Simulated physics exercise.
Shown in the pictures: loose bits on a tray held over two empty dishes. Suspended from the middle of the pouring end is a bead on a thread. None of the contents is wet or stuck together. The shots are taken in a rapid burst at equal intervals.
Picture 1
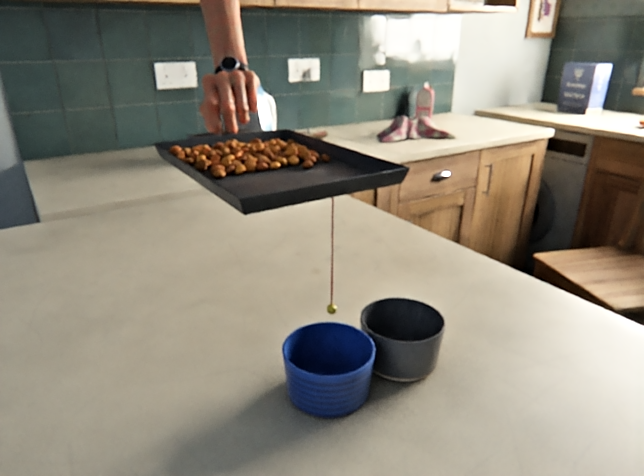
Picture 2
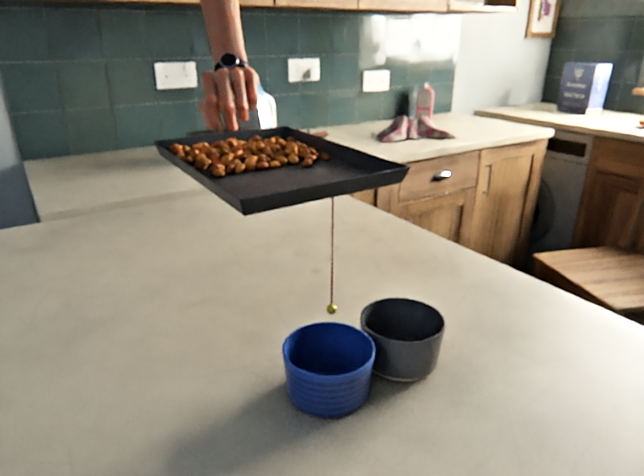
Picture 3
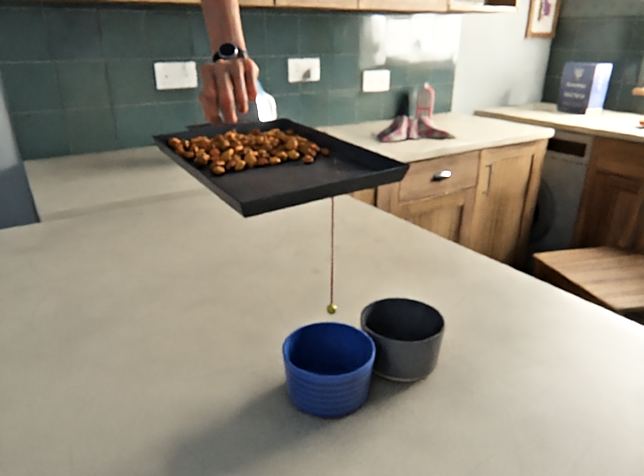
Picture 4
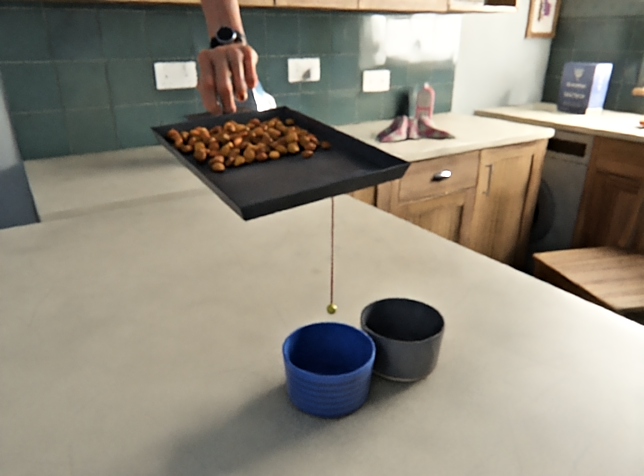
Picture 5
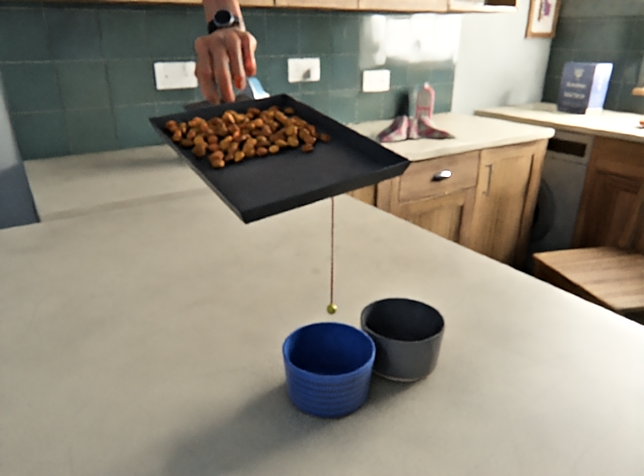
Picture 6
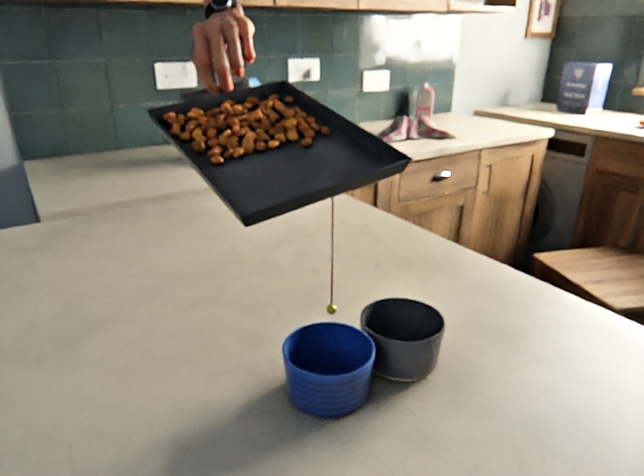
At first, a hand holds a dark tray of brown bits nearly level above a blue dish and a grey dish, a bead hanging still on a thread. Then the hand raises the far side, gradually tilting the tray toward its lower left front corner, while the bits stay bunched together.
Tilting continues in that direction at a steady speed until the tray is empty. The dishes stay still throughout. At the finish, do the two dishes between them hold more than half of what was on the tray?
No.
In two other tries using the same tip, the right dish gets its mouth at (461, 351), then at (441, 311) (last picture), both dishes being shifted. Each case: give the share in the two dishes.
Some 0 percent in the first case, 0 percent in the second.
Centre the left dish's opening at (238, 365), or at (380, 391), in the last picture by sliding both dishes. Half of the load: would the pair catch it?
At place one the bulk; at place two the minor share.
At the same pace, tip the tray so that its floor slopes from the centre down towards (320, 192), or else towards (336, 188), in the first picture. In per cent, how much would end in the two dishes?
I'd say some 70 in a hundred at first, then 80 in a hundred.
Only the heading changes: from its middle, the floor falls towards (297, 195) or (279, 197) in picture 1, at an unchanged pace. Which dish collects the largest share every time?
The first place favours the left of the two, the second the left of the two.
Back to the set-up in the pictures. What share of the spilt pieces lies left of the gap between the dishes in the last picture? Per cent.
Looks to be around 90 per cent of the spill.
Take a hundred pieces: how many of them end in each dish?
Left 20 per cent, right 0 per cent.
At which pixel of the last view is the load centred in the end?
It settles centred around (256, 411).
Soon, tray tipped steeply; nearly all on the tray; a stray few in the air.
A while on, tray tipped right over; a small part on the tray; a small part in the left dish; about two thirds outside both; a small part in the air.
Towards the end, tray tipped past a quarter turn; about a quarter in the left dish; most outside both.
Finally, tray tipped past a quarter turn; about a quarter in the left dish; none in the right dish; most outside both.
